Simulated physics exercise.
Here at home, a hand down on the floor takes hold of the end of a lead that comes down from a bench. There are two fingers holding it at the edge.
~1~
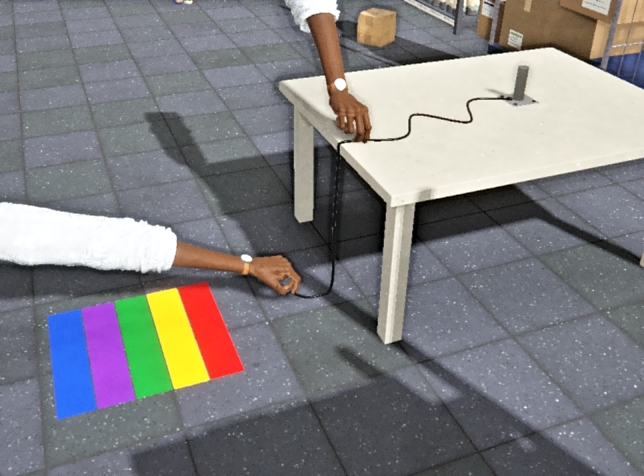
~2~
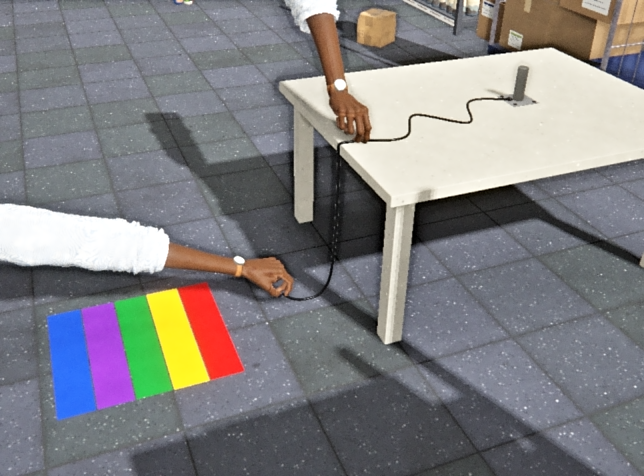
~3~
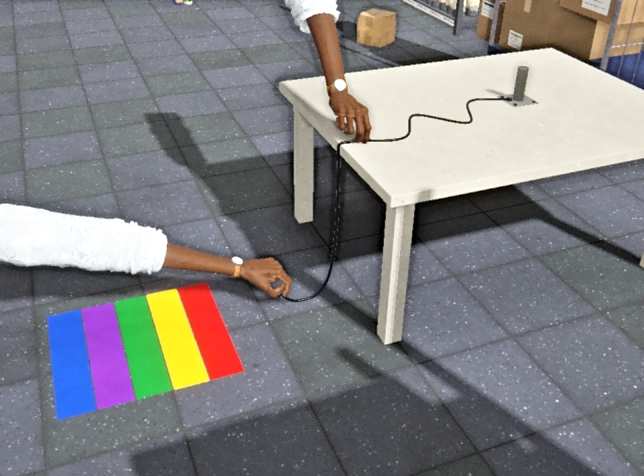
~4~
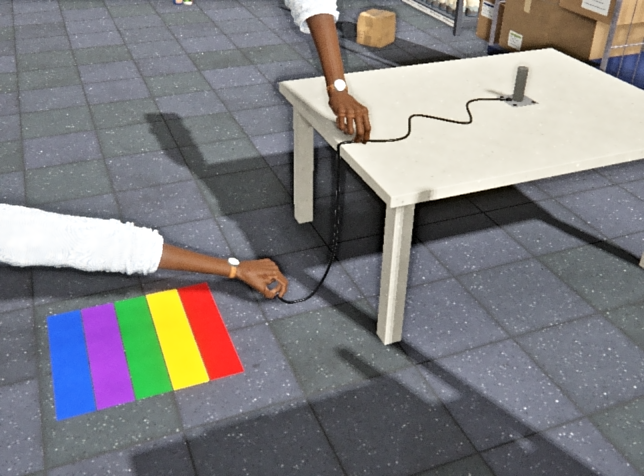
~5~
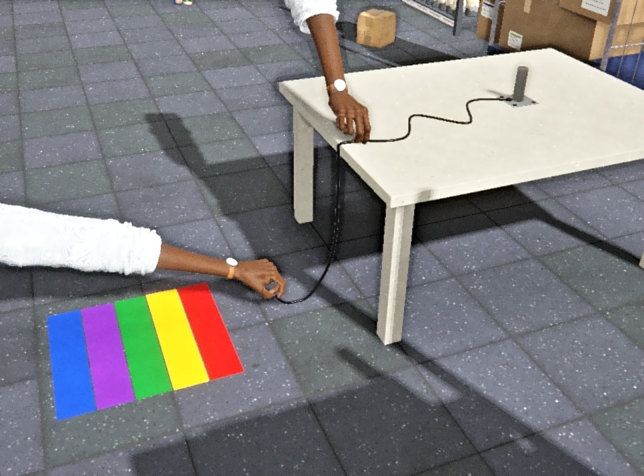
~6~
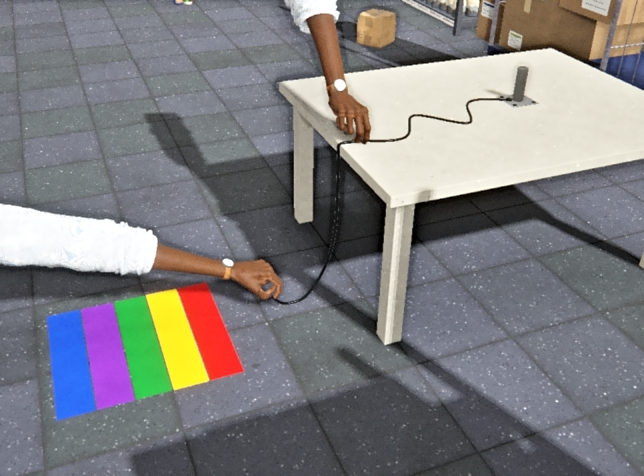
At home, a hand low over the floor pinched the end of a dark lead hanging from a pale table and drew it slightly left, while another hand stayed at the table's edge.
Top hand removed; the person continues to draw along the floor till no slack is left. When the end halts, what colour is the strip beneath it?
Purple.
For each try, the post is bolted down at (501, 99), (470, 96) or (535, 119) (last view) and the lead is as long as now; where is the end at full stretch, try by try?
Approximate pixels in order: (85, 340), (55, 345), (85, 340).
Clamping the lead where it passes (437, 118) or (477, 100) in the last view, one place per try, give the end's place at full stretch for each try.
Taking the tries in turn, you get (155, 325) and then (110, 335).
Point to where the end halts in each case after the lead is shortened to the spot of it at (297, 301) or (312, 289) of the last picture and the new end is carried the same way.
In turn, around (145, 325) and around (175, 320).
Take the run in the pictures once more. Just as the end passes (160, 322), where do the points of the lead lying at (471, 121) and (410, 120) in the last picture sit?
Taking them in turn, (446, 118) and then (384, 133).
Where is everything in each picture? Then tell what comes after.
End (290, 292); red (221, 356); yellow (186, 365); green (150, 374); purple (112, 384); blue (74, 393), in the first frame.
End (283, 294); lead through (478, 99) (458, 122) (410, 127) (354, 142) (337, 205) (331, 273), in the second frame.
End (281, 294), in the third frame.
End (278, 295); lead through (478, 100) (458, 123) (409, 127) (354, 142) (338, 205) (326, 274), in the fourth frame.
End (276, 296), in the fifth frame.
End (272, 296); lead through (478, 100) (458, 123) (409, 127) (354, 142) (337, 206) (321, 274), in the sixth frame.
Soon after, end near (160, 322); over yellow.
After that, end near (124, 330); over green.
At the stop, end near (102, 335); over purple. The purple one.
